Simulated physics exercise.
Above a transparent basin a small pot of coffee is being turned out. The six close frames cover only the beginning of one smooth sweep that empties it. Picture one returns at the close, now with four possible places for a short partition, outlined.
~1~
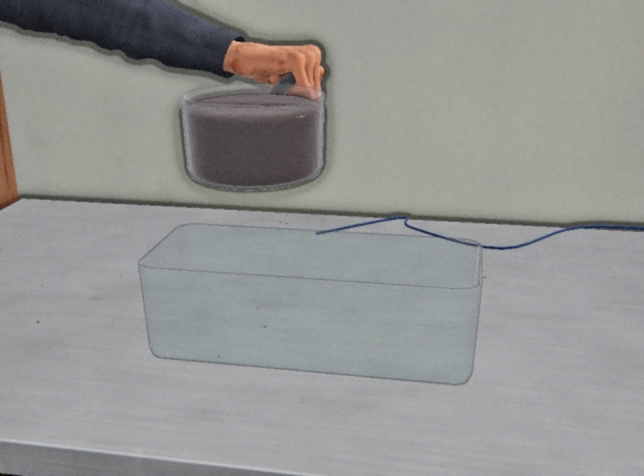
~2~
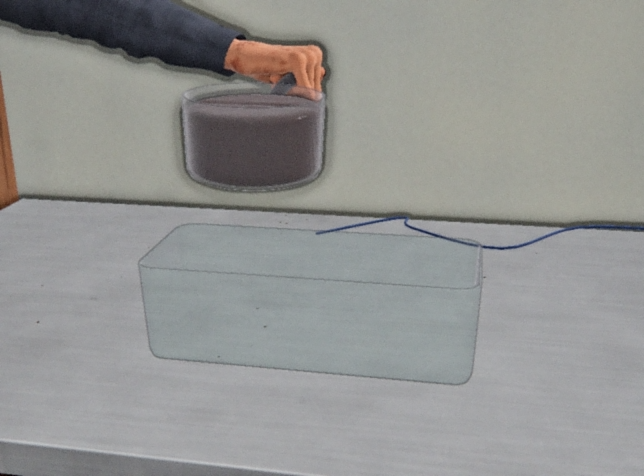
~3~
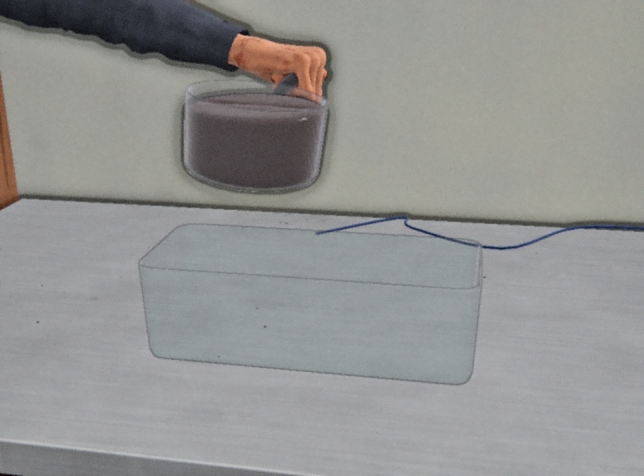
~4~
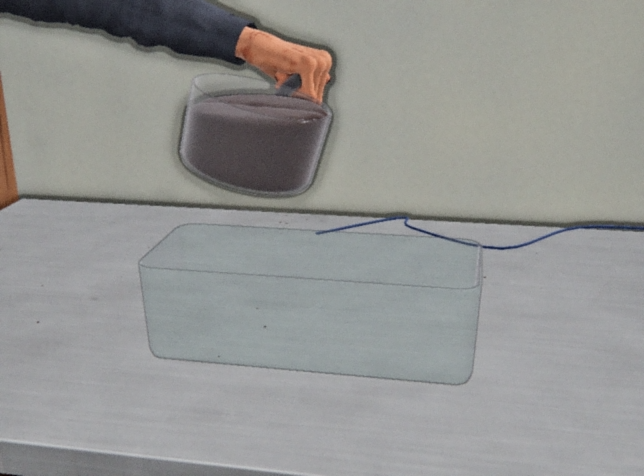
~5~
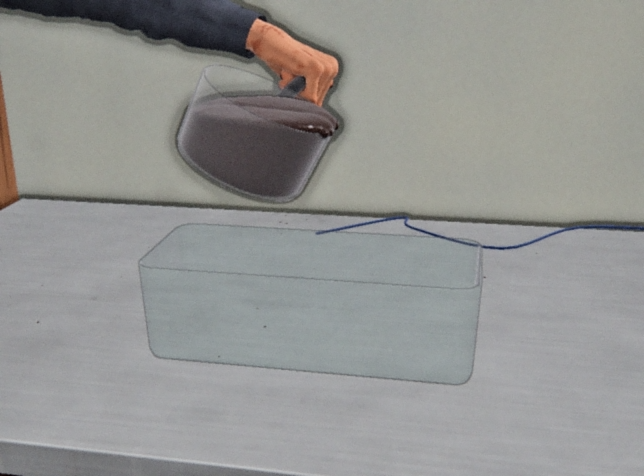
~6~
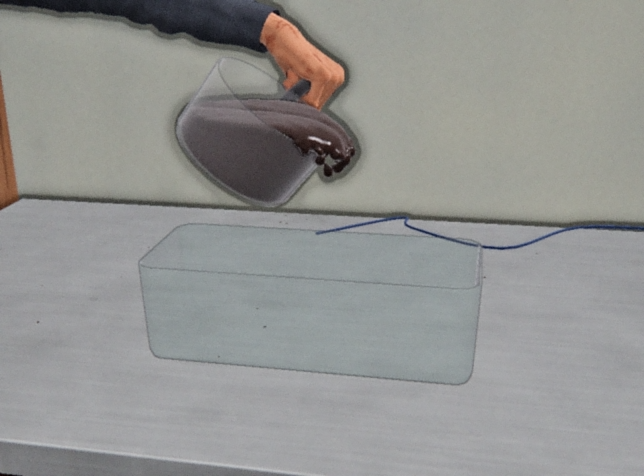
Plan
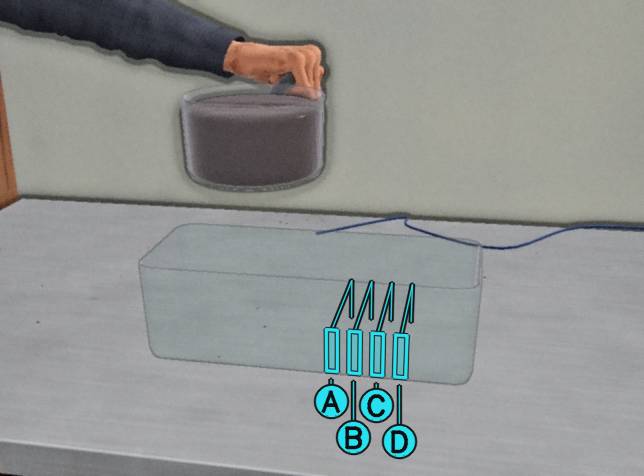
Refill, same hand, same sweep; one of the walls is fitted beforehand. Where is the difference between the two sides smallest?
The answer is position B.
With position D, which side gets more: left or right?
More ends on the left.
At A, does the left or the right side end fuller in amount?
More ends on the right.
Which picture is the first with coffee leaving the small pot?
In picture 5.
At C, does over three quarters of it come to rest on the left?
No, it does not.
On the marked copy, A at (331, 379); B at (353, 381); C at (376, 383); D at (399, 385).
With A, about 30 % ends left of the wall and 67 % right of it; 3 % is lost outside.
With B, about 47 % ends left of the wall and 50 % right of it; 4 % is lost outside.
With C, about 67 % ends left of the wall and 29 % right of it; 4 % is lost outside.
With D, about 76 % ends left of the wall and 13 % right of it; 11 % is lost outside.
